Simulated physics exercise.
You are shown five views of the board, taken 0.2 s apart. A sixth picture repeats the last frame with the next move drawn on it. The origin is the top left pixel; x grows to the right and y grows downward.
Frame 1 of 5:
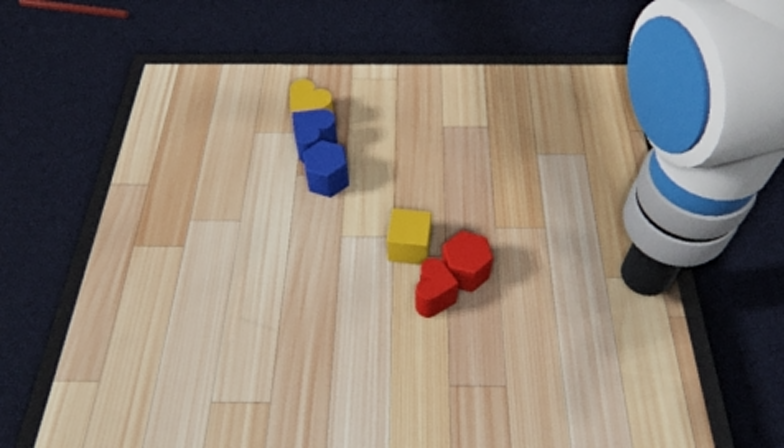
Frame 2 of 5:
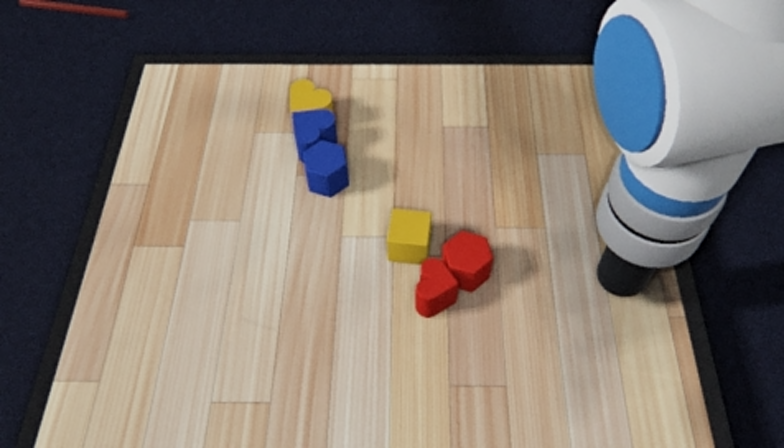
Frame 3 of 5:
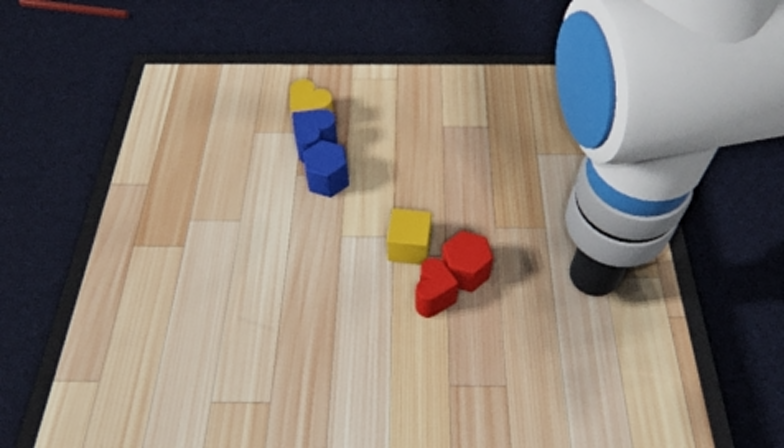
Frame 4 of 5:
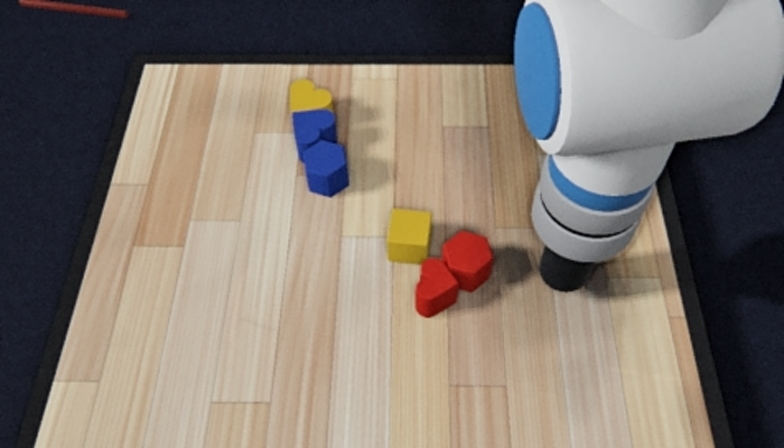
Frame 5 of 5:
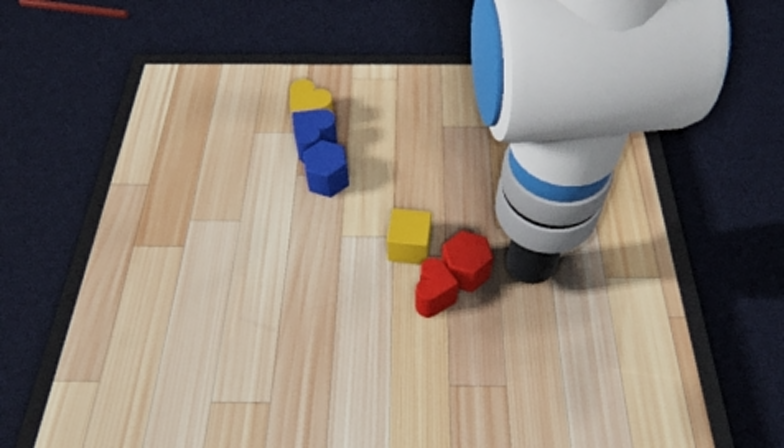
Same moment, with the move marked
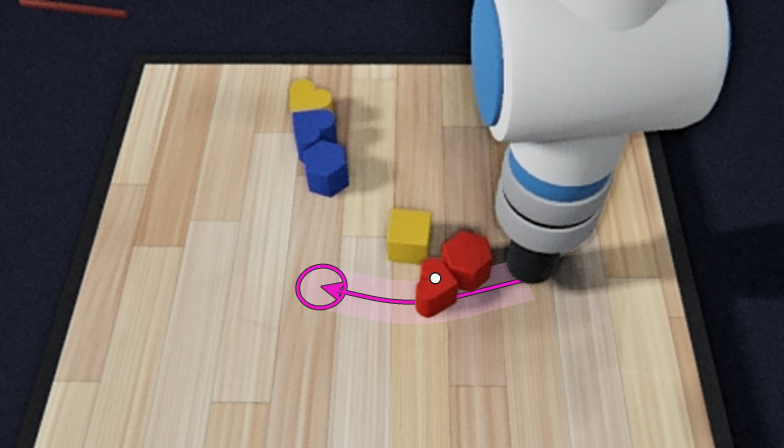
A light wood-plank board with a dark border is seen from above at a fixed, slightly tilted angle. A yellow heart and two blue blocks sit in a line toward the upper left, while a yellow cube and two red blocks cluster near the middle. From the right edge, a white and blue robot arm slides its black rod steadily left toward the red hexagonal block, and the blocks stay still.
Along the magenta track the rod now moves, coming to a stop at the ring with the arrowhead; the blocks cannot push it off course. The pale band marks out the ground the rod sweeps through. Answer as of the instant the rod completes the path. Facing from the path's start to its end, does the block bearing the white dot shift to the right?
Answer: No.
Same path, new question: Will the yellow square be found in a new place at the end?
Going by the path, yes.
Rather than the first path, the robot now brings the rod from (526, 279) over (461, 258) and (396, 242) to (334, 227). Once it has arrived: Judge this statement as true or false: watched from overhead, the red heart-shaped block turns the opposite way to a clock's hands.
The statement is correct.
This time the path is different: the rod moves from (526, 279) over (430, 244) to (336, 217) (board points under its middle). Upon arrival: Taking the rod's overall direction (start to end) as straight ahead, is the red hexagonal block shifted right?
Final answer: No.
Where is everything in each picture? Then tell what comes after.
Tip of the rod at (645, 276), middles of tops, yellow square at (410, 226), red heart-shaped block at (435, 278), red hexagonal block at (468, 251), in the first frame.
Rod at (621, 277), nothing pushed, in the second frame.
Rod at (593, 276), nothing pushed, in the third frame.
Rod at (563, 272), nothing pushed, in the fourth frame.
Rod at (530, 265), yellow square at (410, 226), red heart-shaped block at (435, 278), red hexagonal block at (468, 251), in the fifth frame.
The line goes from (526, 279) via (460, 296) and (389, 301), ending at (321, 287); the dot is on the red heart-shaped block.
On the path given first. One third of the way, rod at (461, 282); yellow square at (397, 220), turned 30° clockwise; red heart-shaped block at (415, 284), turned 45° anticlockwise; red hexagonal block at (425, 249), turned 50° clockwise.
Two thirds of the way, rod at (388, 287); yellow square at (380, 206), turned 85° clockwise; red heart-shaped block at (348, 299), turned 90° anticlockwise; red hexagonal block at (371, 241), turned 100° clockwise.
At the end, rod at (319, 272); yellow square at (377, 201), turned 105° clockwise; red heart-shaped block at (306, 305), turned 130° anticlockwise; red hexagonal block at (337, 228), turned 170° clockwise.
